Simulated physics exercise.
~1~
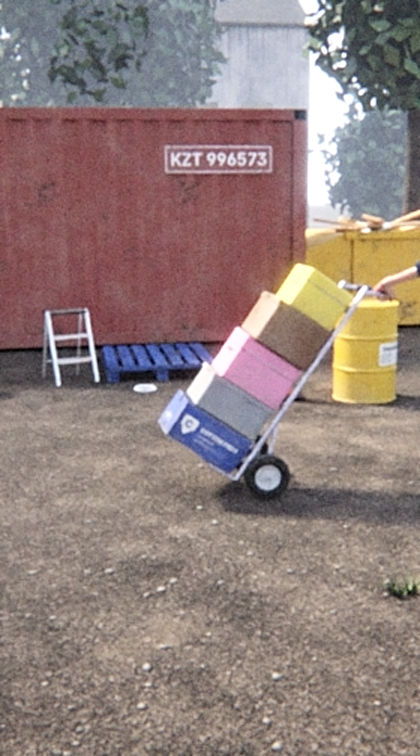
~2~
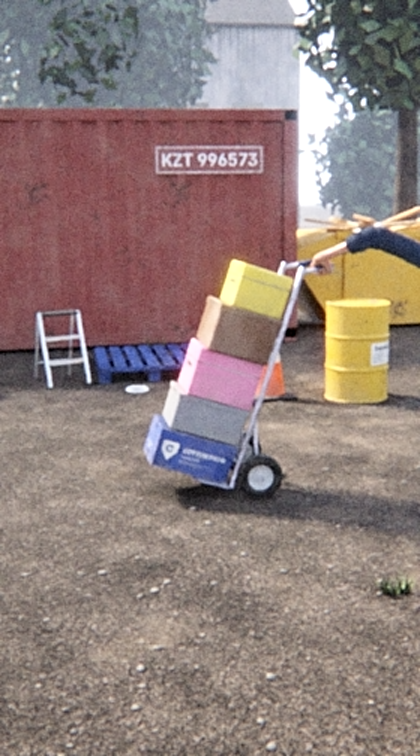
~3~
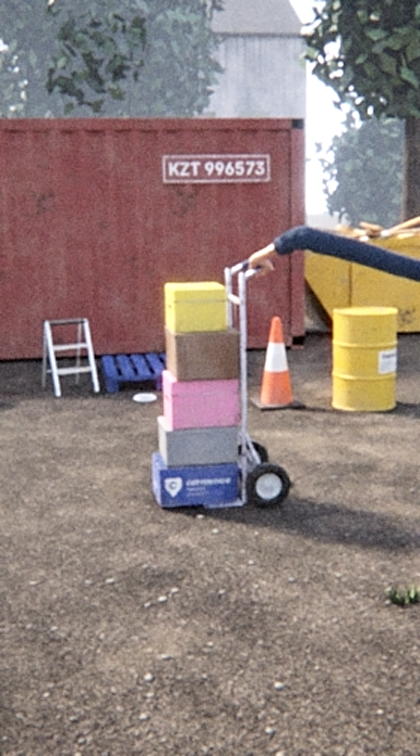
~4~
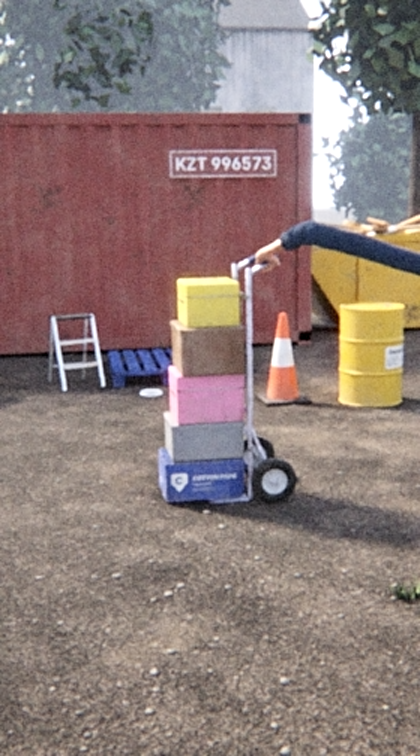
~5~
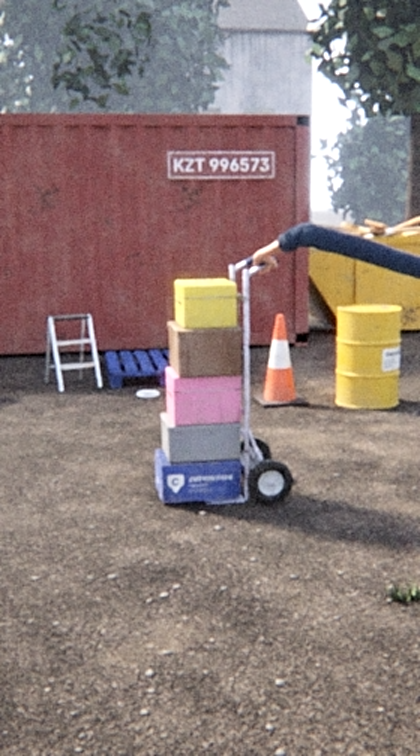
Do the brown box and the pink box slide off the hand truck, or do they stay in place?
The brown box and the pink box both stay in place on the hand truck.
